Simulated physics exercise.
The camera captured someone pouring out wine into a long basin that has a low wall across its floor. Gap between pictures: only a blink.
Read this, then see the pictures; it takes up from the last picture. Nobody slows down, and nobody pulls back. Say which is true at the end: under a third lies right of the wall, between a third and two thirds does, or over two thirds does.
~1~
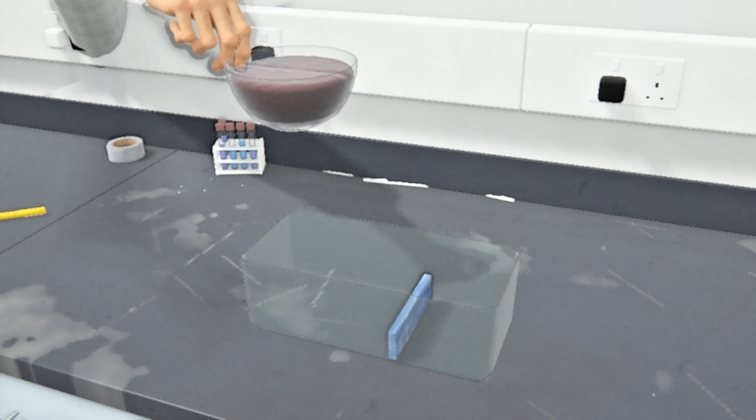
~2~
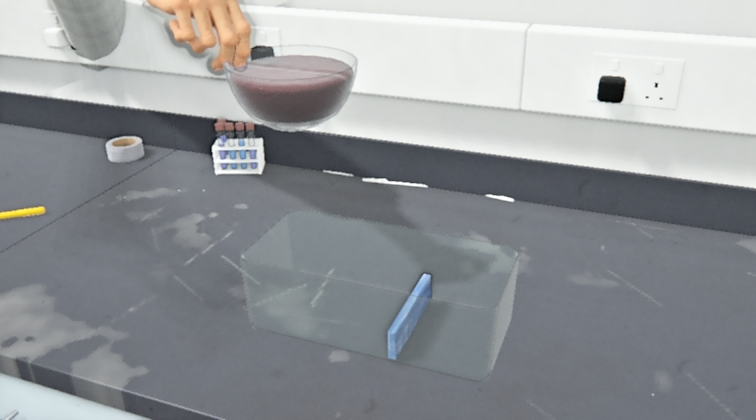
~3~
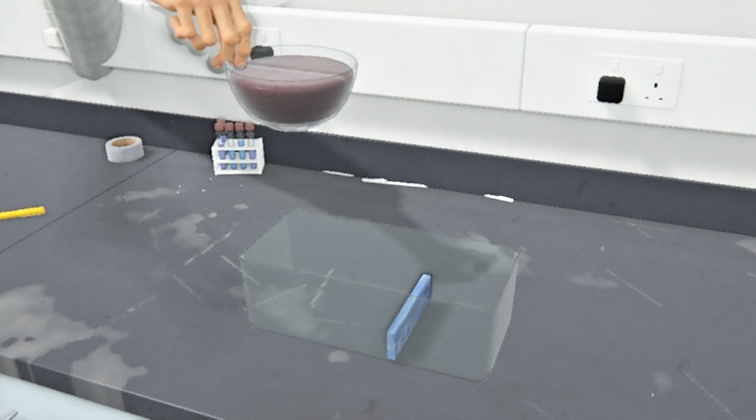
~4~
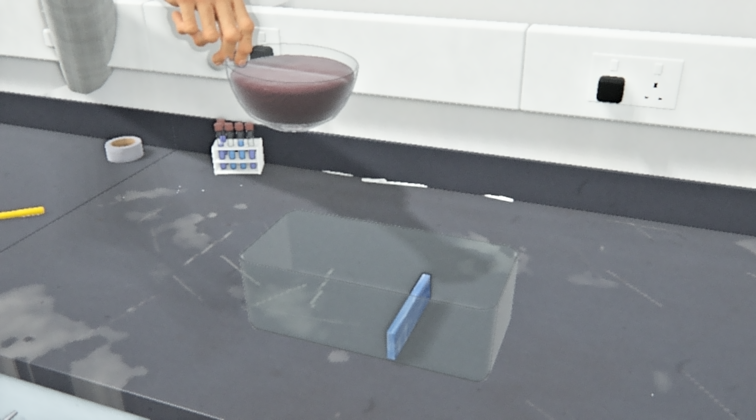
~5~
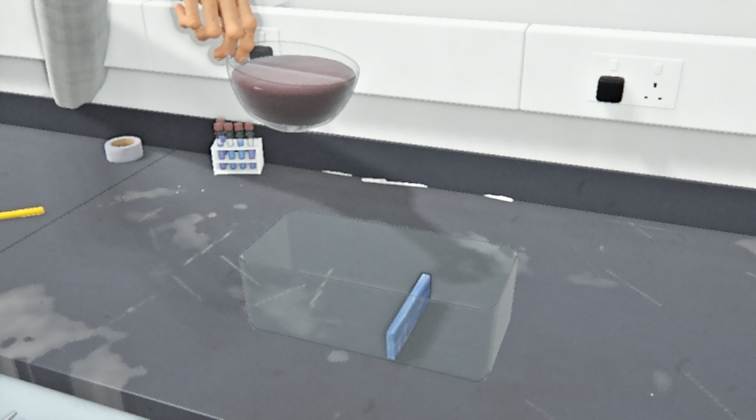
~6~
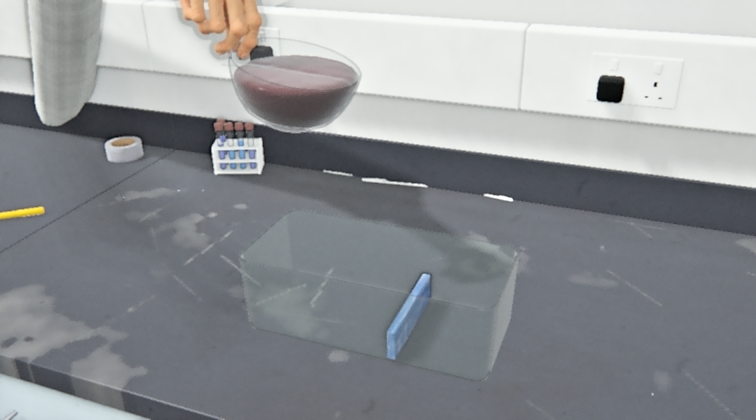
Lands in the middle band.
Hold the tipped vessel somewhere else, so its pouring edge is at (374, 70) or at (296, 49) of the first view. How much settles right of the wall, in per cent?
Roughly 70 percent on the first try and 10 percent on the second.
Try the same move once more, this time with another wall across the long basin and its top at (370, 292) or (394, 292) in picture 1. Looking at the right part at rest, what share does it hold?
Try 1: Some 85 %; try 2: 70 %.
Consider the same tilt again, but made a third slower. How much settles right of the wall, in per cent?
About 65 %.
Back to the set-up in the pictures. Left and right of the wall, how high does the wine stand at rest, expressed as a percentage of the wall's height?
Left part: 30 per cent; right part: 60.
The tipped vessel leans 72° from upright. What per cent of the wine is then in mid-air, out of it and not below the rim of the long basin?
It comes to around 50 per cent.
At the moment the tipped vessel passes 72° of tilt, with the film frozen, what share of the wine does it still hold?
About 40 %.
A moment on, the tilt is 72° and 38 per cent is still to pour, 3 is left of the wall and 9 right of it.
Next, the tilt is 103° and 1 per cent is still to pour, 32 is left of the wall and 55 right of it.
Then the tilt is 106° and 0 per cent is still to pour, 43 is left of the wall and 55 right of it.
Later the tilt is 106° and 0 per cent is still to pour, 43 is left of the wall and 55 right of it.
Finally, 43 per cent lies left of the wall, 55 right of it and 2 outside.
